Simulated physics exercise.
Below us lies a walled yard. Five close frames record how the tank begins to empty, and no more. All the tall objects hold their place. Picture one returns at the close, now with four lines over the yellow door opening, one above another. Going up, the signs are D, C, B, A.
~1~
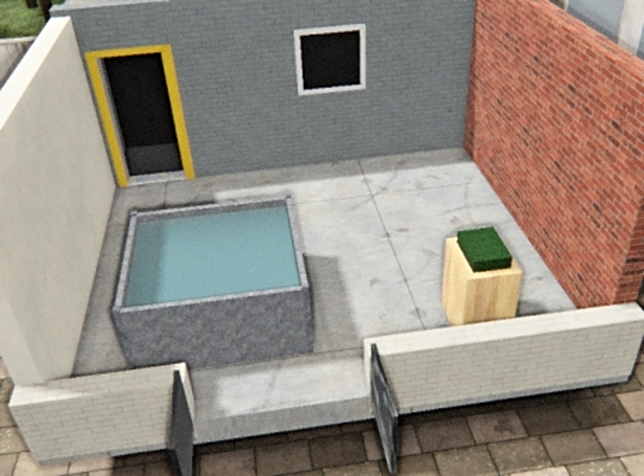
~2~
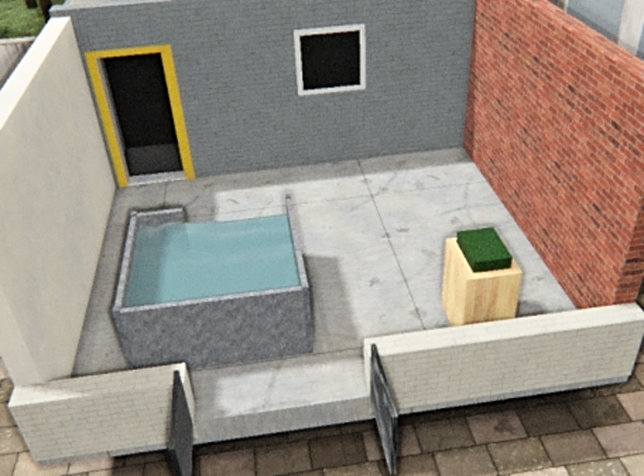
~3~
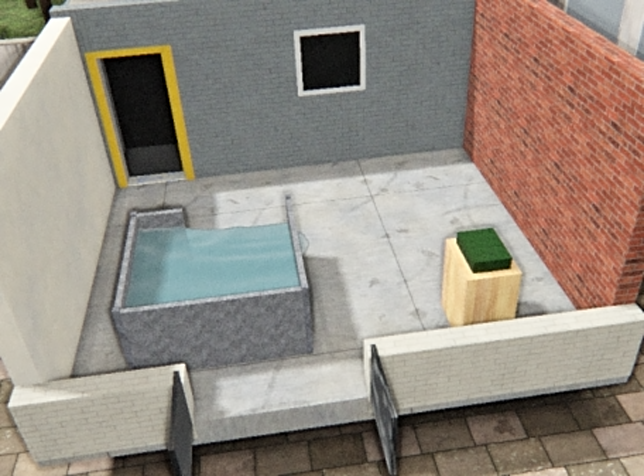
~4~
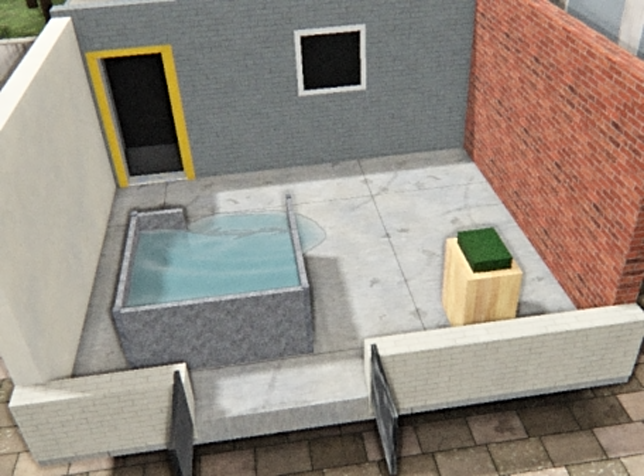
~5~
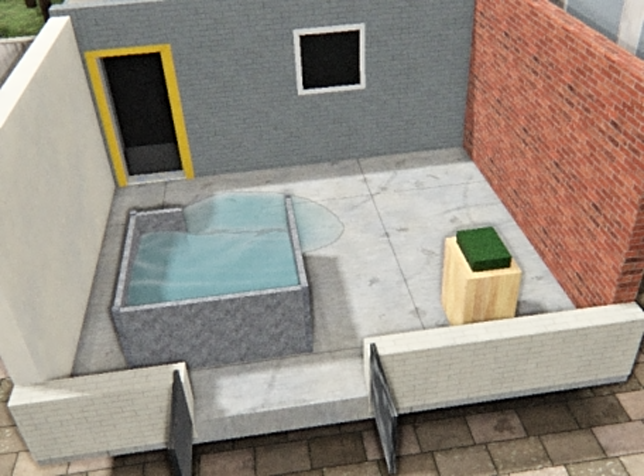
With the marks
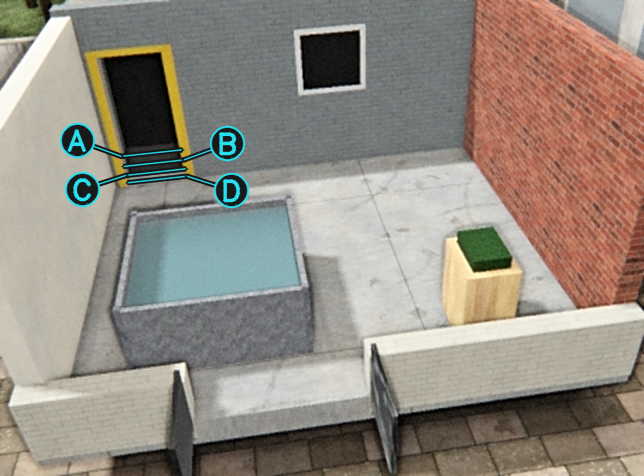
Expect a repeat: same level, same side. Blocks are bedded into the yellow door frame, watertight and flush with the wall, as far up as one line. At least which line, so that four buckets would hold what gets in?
Use height B.
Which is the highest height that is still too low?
C it is.
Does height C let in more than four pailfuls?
Yes, that goes wrong.
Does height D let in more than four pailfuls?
Yes.
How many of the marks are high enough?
Two of the four.
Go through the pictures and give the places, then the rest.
The first picture shows water in the tank at rest, its middle at (213, 254); foot of the yellow doorway at (158, 182); open gate at (275, 347).
In the second picture, water covers 2 % of the ground, its front hidden from here.
In the third picture, water covers 4 % of the ground, its front hidden from here.
In the fourth picture, 9 % of the ground under water, visible out to (303, 221).
In the fifth picture, 16 % of the ground under water, visible out to (214, 197).
In cyan, A at (151, 153); B at (153, 163); C at (155, 172); D at (157, 179); from the bottom up D, C, B, A.
With A, nothing gets over.
With B, a splash gets over, under a bucket.
With C, about 8 bucketfuls get in.
With D, dozens of bucketfuls pour in.
